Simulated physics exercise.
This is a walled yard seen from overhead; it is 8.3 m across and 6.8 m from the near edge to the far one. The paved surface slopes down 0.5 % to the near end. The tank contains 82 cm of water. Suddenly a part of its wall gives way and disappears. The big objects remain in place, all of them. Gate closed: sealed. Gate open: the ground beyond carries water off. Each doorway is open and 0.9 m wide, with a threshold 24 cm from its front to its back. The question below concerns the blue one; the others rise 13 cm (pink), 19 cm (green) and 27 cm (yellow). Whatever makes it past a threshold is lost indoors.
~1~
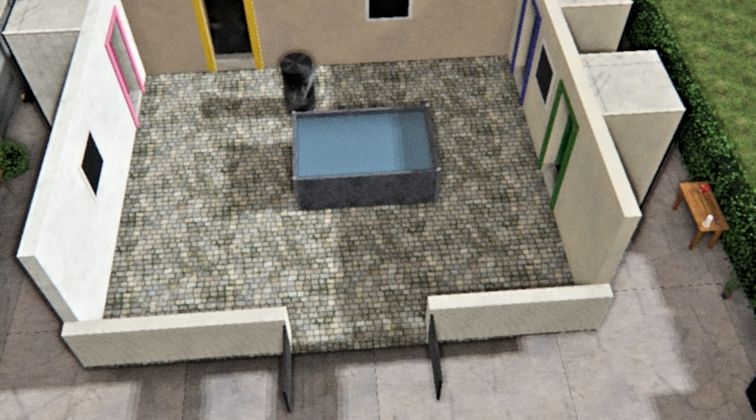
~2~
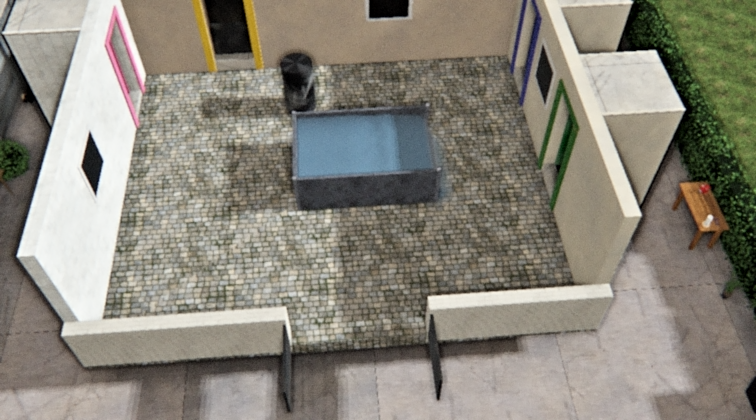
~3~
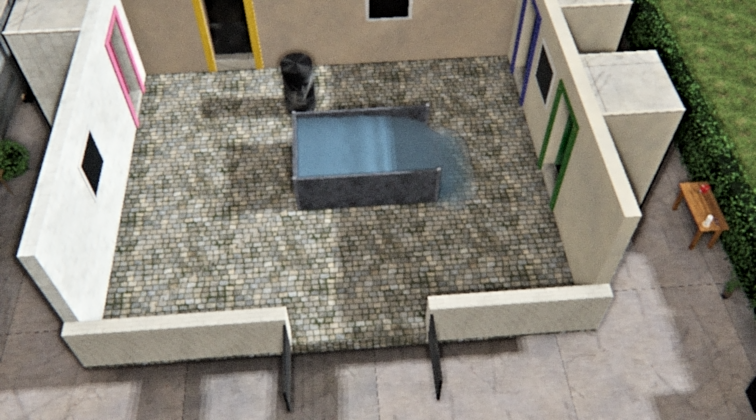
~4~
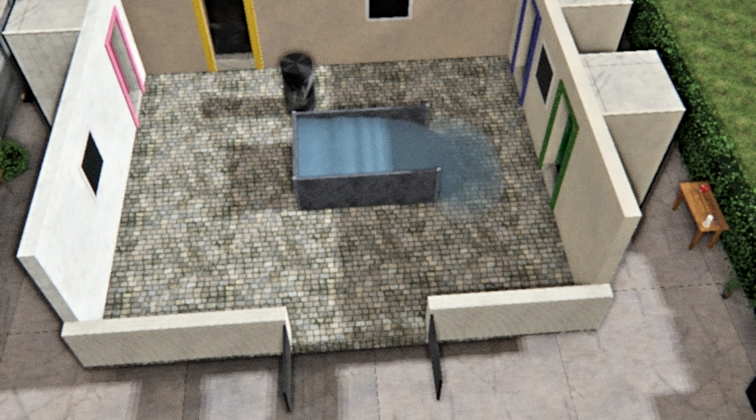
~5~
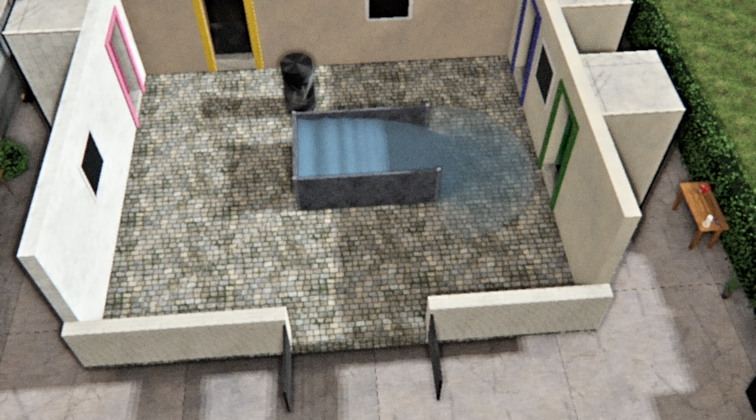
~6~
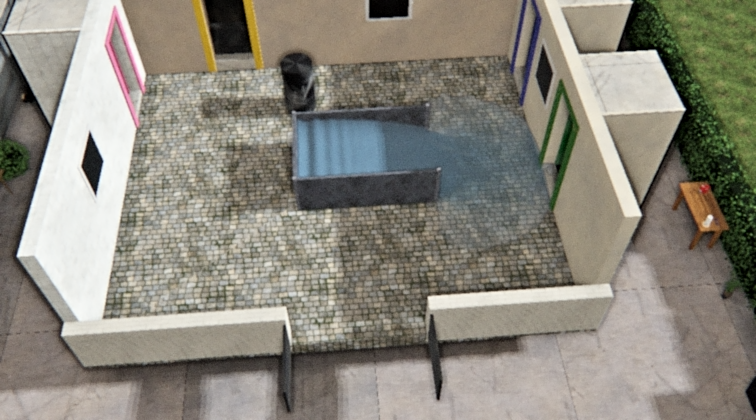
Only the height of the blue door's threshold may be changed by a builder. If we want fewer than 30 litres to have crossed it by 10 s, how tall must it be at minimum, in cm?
It needs to be roughly 15 cm tall.
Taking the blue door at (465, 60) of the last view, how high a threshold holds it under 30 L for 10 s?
22 cm.
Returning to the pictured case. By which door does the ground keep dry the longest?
It is the pink one.
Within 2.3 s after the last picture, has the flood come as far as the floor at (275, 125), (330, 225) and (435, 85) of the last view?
In order: Untouched, untouched, soaked.
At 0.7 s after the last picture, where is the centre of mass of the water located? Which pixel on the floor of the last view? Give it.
The centre of all the water is around (423, 169).
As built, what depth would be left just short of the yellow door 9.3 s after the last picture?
Lab note: Depth approx. 3.5 cm.
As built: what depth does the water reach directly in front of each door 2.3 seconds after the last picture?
Lab note, depth in cm: Pink 0; blue 18; green 30; yellow 0.
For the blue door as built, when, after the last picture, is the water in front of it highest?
Roughly 1.4 s.
Then, 0.7 s after the last picture water covers 20 % of the floor, deepest (47 cm) near (528, 157); 17 cm at the blue door, 0 litres in over its 23 cm threshold.
Then, 2.3 s after the last picture water covers 30 % of the floor, deepest (40 cm) near (582, 311); 18 cm at the blue door, 0 litres in over its 23 cm threshold.
Then, 9.3 s after the last picture water covers 100 % of the floor, deepest (10 cm) near (180, 286); 5 cm at the blue door, 1 litre in over its 23 cm threshold.
At the blue door as built, the water peaked near 22 cm, 1.3 s after the last picture.
With a threshold of 12 cm, 59 litres would have come in within the 10 s; with 18.5 cm, 10 litres. So under 30 litres takes about 15 cm.
